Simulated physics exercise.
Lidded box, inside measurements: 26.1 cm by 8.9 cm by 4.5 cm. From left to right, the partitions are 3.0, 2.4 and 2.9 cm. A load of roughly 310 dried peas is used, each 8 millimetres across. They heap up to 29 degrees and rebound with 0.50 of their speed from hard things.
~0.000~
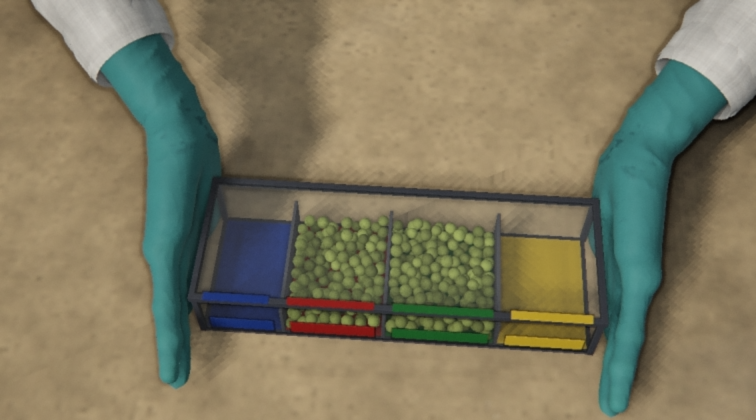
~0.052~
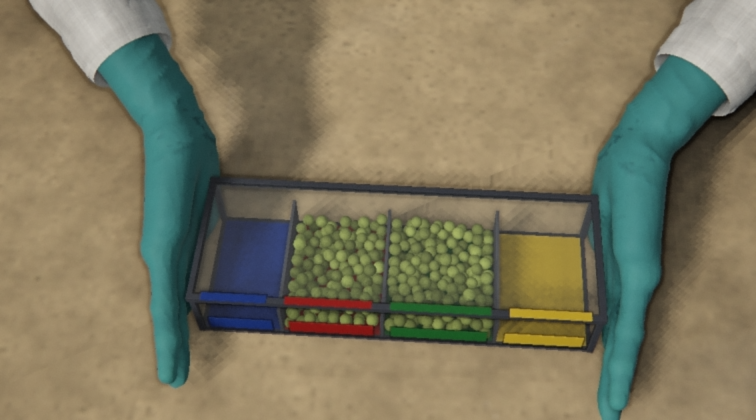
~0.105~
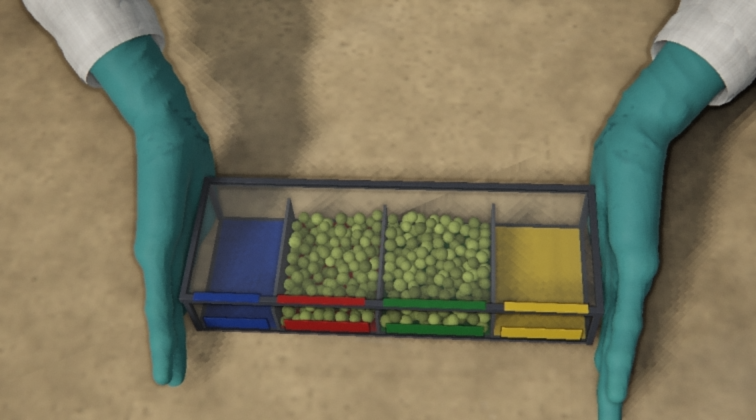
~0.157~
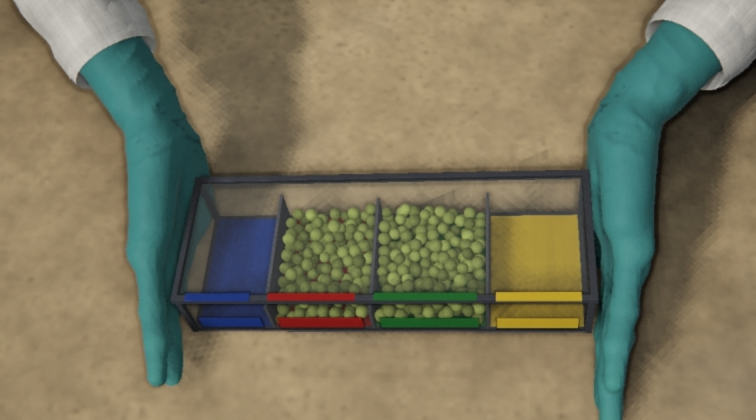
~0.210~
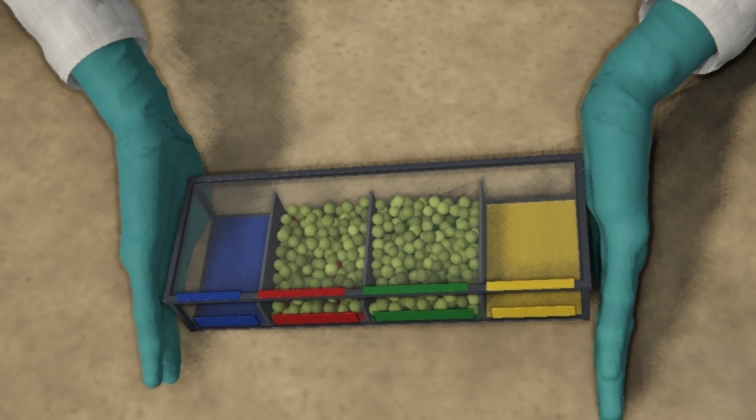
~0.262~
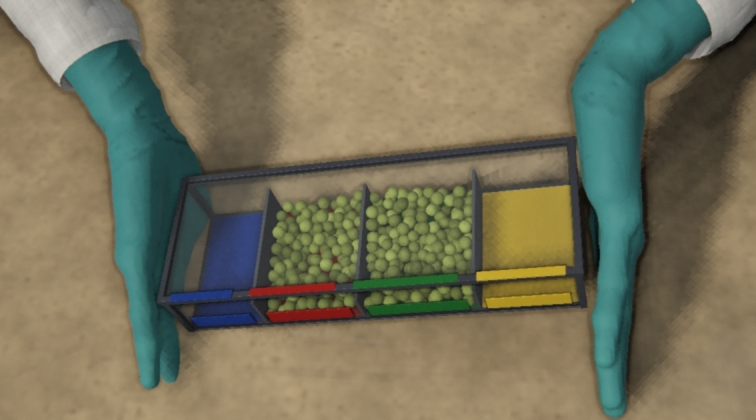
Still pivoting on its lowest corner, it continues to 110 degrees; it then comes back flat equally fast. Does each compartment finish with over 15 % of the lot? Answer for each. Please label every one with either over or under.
Labels - red: Over; blue: Over; green: Under; yellow: Under.
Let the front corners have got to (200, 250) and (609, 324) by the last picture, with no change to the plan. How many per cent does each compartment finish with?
Final shares, in per cent - red: 0, blue: 0, green: 70, yellow: 30.
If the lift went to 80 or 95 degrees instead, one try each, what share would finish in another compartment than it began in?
I'd expect close to 30 and then close to 55 per cent.
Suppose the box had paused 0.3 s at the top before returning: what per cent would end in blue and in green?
Blue 35, green 0.
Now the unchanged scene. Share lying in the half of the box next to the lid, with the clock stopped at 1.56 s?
I'd put it at some 70 percent.
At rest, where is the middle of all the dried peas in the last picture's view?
Resting centre estimate: Around (295, 280).
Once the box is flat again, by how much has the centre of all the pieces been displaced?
7.0 cm, roughly.
Then, at 1.56 s, tilt 110 degrees; red 65 %, blue 25 %, green 10 %.
After 2.43 s, tilt 50 degrees; red 60 %, blue 35 %.
After 3.30 s, tilt 0 degrees; red 60 %, blue 35 %.
In the end, at 4.0 s, red 60 %, blue 35 %, green 0 %, yellow 0 %.
